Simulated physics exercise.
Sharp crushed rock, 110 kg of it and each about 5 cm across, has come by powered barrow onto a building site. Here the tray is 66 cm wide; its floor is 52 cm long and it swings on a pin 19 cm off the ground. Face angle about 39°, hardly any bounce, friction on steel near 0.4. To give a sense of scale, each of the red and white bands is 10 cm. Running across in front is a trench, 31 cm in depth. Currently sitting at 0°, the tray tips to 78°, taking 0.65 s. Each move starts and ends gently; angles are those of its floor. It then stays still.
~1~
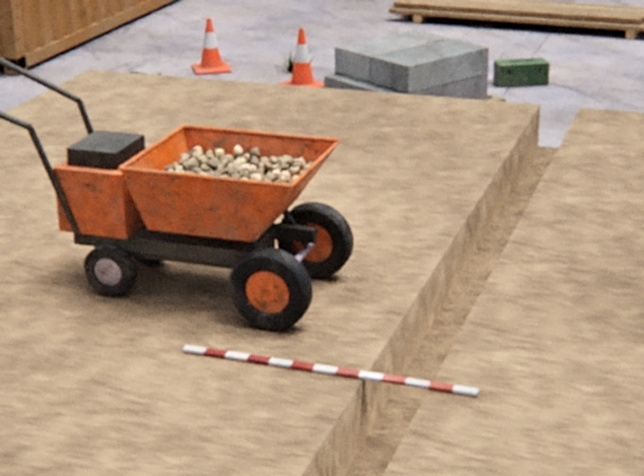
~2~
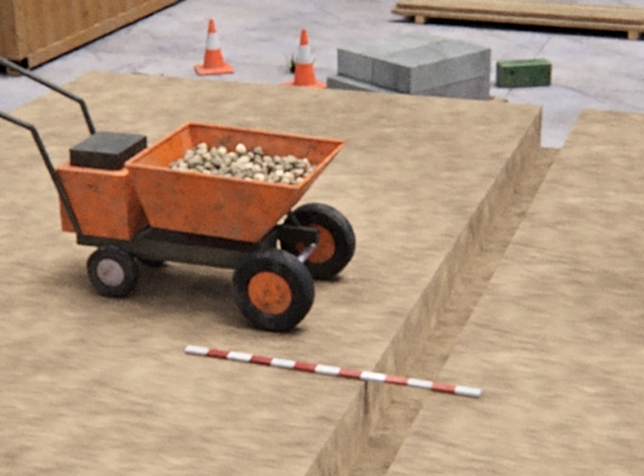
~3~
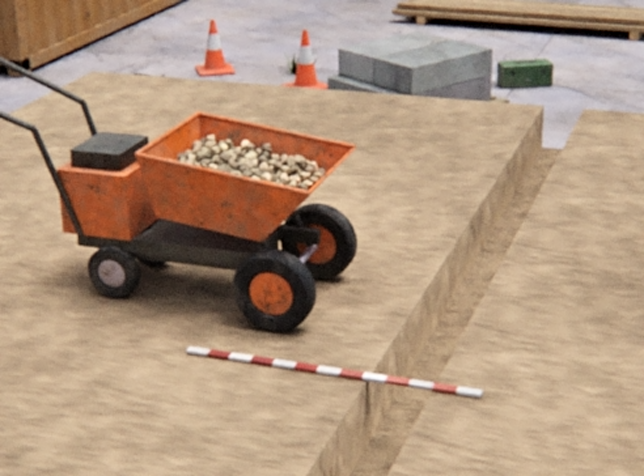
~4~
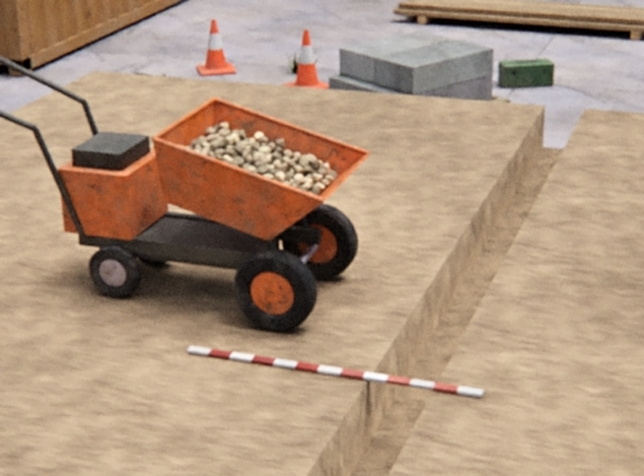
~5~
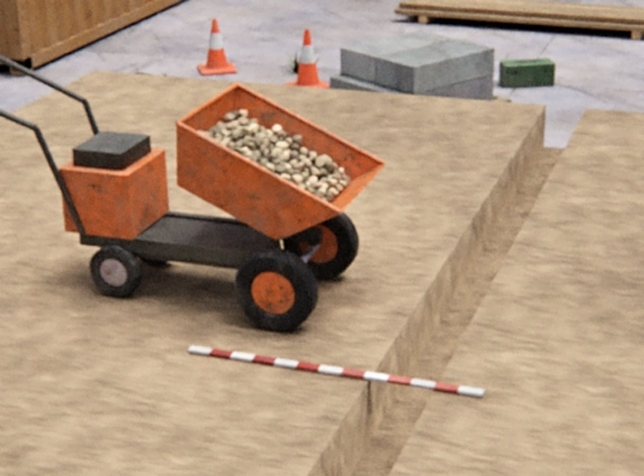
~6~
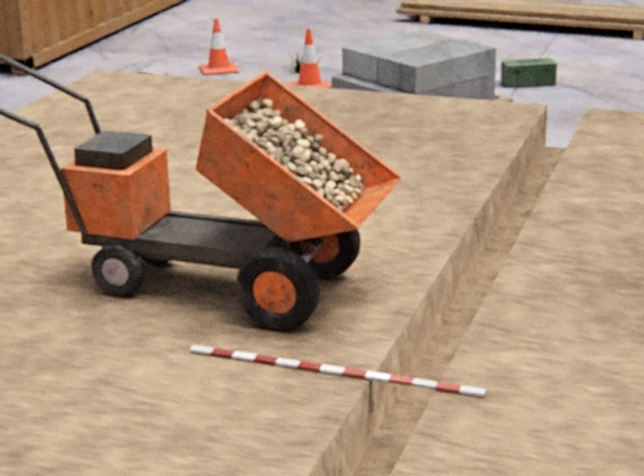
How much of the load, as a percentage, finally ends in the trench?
I would put it at about 71 per cent.
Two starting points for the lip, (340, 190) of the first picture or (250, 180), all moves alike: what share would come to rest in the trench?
That gives roughly 25 per cent and roughly 75 per cent.
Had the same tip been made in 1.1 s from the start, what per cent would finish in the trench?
Roughly 90 per cent.
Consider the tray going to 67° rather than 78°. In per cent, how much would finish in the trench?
In that case near 50 per cent.
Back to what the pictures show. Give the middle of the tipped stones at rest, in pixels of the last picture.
I'd point somewhere around (453, 355).
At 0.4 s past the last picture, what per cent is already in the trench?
About 30%.
Then, 0.2 s after the last picture the floor is at 66°, 100 % in the tray; the foremost stones are at (383, 256).
Then, 0.4 s after the last picture the floor is at 78°, 70 % in the tray, 28 % in the trench, 3 % past the trench; the foremost stones are at (476, 314).
Then, 0.8 s after the last picture the floor is at 78°, 14 % in the tray, 57 % in the trench, 29 % past the trench; the foremost stones are past the picture's edge.
Then, 2.8 s after the last picture the floor is at 78°, 0 % in the tray, 71 % in the trench, 29 % past the trench; the foremost stones are past the picture's edge.
